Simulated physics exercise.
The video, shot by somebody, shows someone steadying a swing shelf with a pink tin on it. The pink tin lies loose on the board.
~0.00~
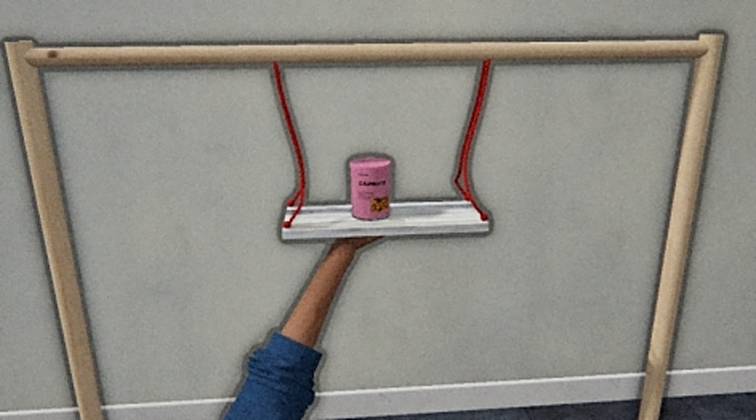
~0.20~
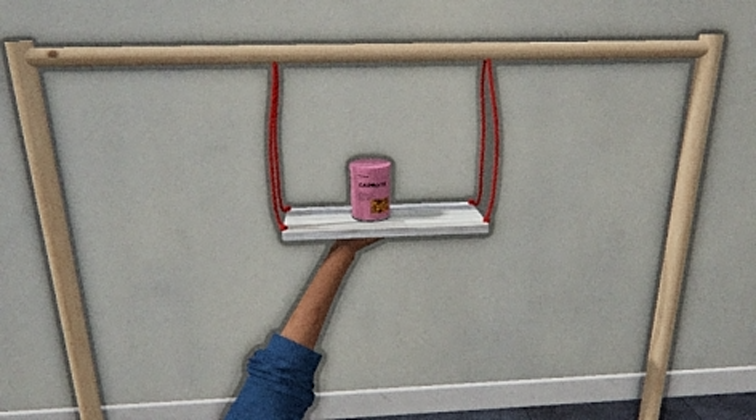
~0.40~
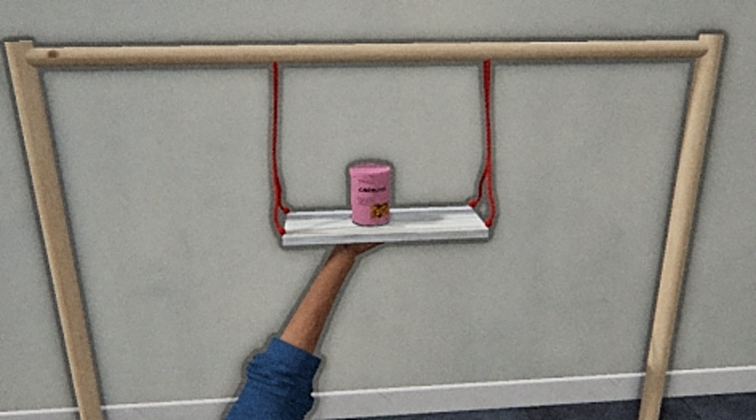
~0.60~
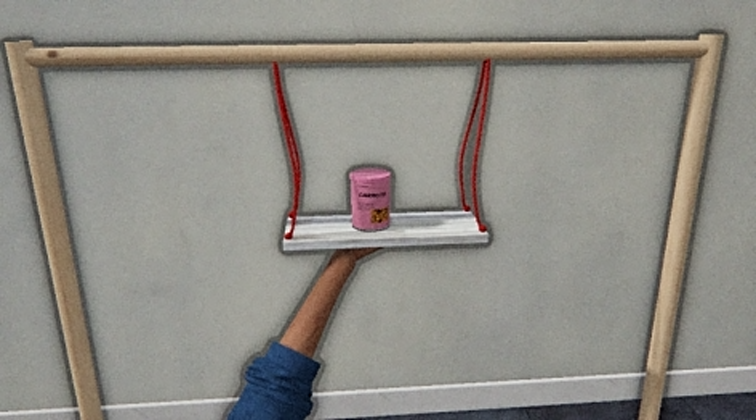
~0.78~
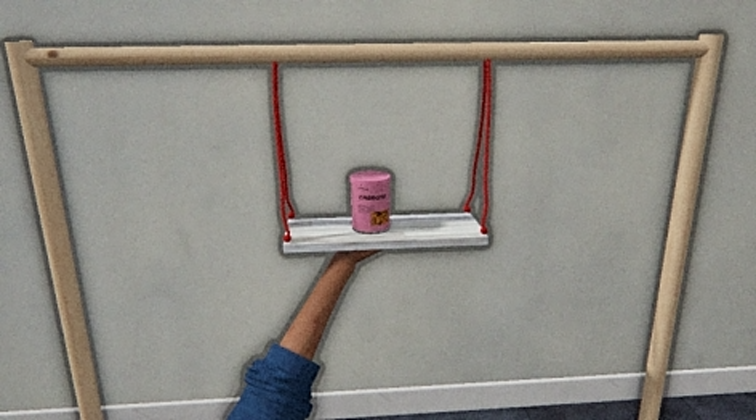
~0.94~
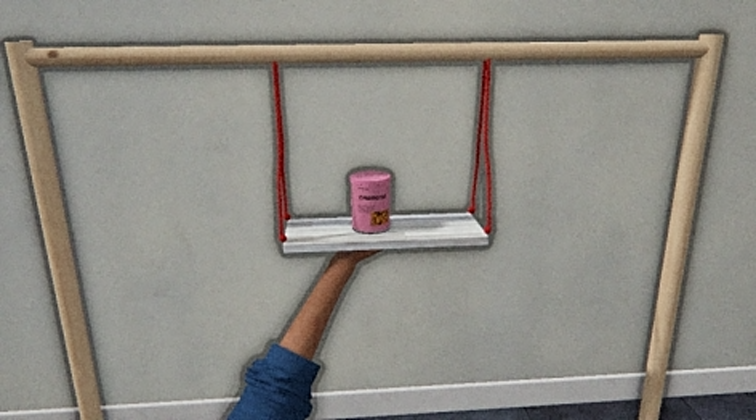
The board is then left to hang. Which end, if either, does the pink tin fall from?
Neither - it stays on.
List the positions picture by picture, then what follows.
Pink tin (371, 189); white shelf (387, 231), in the first frame.
Pink tin (371, 190), in the second frame.
Pink tin (371, 195), in the third frame.
Pink tin (371, 200); white shelf (387, 243), in the fourth frame.
Pink tin (371, 202), in the fifth frame.
Pink tin (371, 202); white shelf (387, 245); left shoelaces almost straight; right shoelaces almost straight, in the sixth frame.
After 1.30 s, board level; tin on the board near (370, 204).
In the end, board level; tin on the board near (370, 205). The pink tin remains aboard.
